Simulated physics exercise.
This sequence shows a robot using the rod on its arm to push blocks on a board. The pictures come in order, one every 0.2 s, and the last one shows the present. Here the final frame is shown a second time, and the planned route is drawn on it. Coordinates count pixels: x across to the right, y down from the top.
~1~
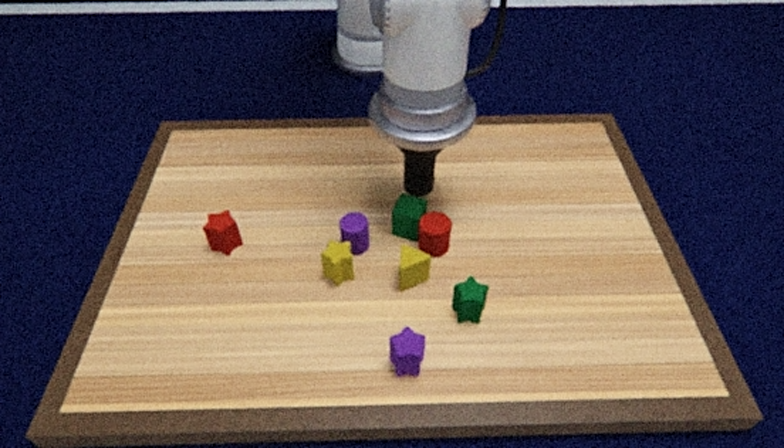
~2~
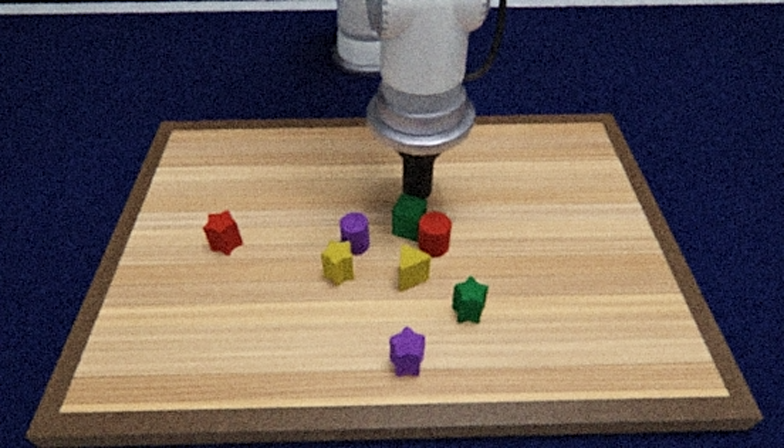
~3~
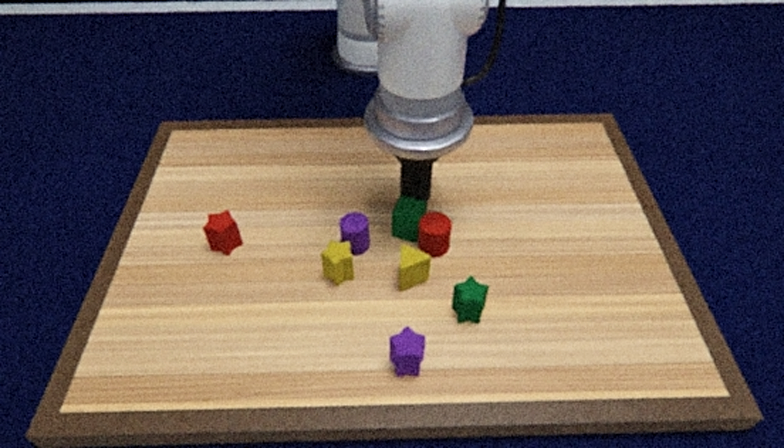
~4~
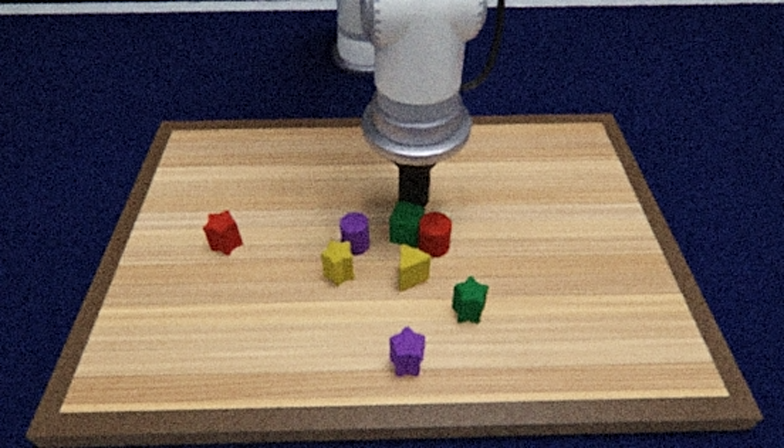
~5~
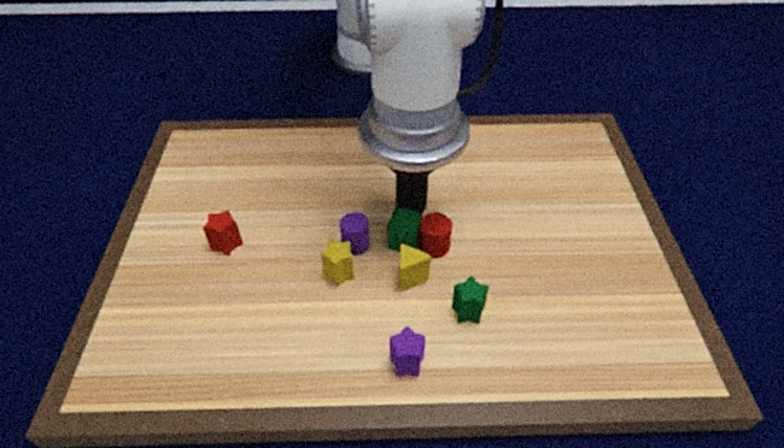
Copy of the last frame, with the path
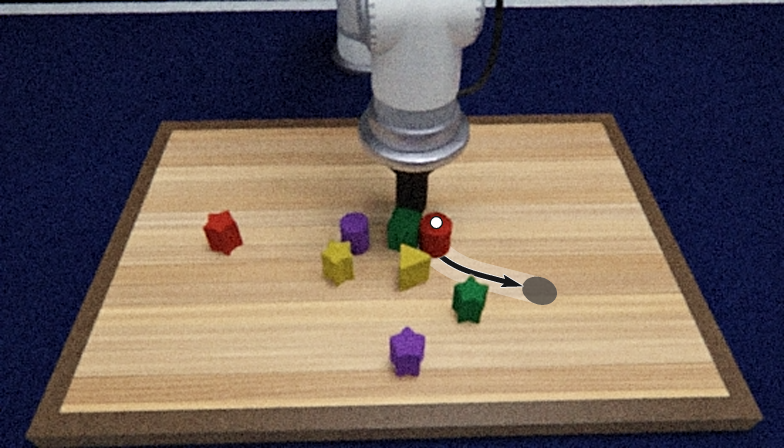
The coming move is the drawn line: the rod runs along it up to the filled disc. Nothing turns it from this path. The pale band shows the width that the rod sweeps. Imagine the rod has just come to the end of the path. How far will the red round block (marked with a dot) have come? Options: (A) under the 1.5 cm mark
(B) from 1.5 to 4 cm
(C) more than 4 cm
Correct choice: C.
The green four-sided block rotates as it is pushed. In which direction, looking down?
Its spin: Clockwise.
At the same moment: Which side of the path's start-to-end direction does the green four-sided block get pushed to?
The green four-sided block goes right.
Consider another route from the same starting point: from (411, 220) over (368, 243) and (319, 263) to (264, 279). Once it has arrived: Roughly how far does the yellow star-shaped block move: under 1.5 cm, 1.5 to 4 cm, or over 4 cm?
Range: 1.5 to 4 cm.
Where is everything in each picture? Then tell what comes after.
The first frame shows lower end of the rod at (419, 188), tops of blocks, green four-sided block at (410, 205), yellow three-sided block at (411, 256), red round block at (436, 222), green star-shaped block at (472, 289).
The second frame shows rod at (417, 191), blocks as before.
The third frame shows rod at (416, 196), green four-sided block at (409, 207).
The fourth frame shows rod at (414, 201), green four-sided block at (407, 212).
The fifth frame shows rod at (411, 206), green four-sided block at (405, 218), yellow three-sided block at (411, 256), red round block at (436, 223), green star-shaped block at (472, 289).
The drawn path runs from (411, 220) through (438, 254) and (485, 276) to (540, 291); the dot is on the red round block.
What follows on the original path. One third of the way, rod at (440, 240); green four-sided block at (405, 235), turned 45° clockwise; yellow three-sided block at (408, 259), turned 25° anticlockwise; red round block at (464, 251).
Two thirds of the way, rod at (488, 263); green four-sided block at (405, 235), turned 45° clockwise; yellow three-sided block at (408, 259), turned 25° anticlockwise; red round block at (505, 280).
At the end, rod at (544, 277); green four-sided block at (405, 235), turned 45° clockwise; yellow three-sided block at (408, 259), turned 25° anticlockwise; red round block at (522, 290); green star-shaped block not moved.
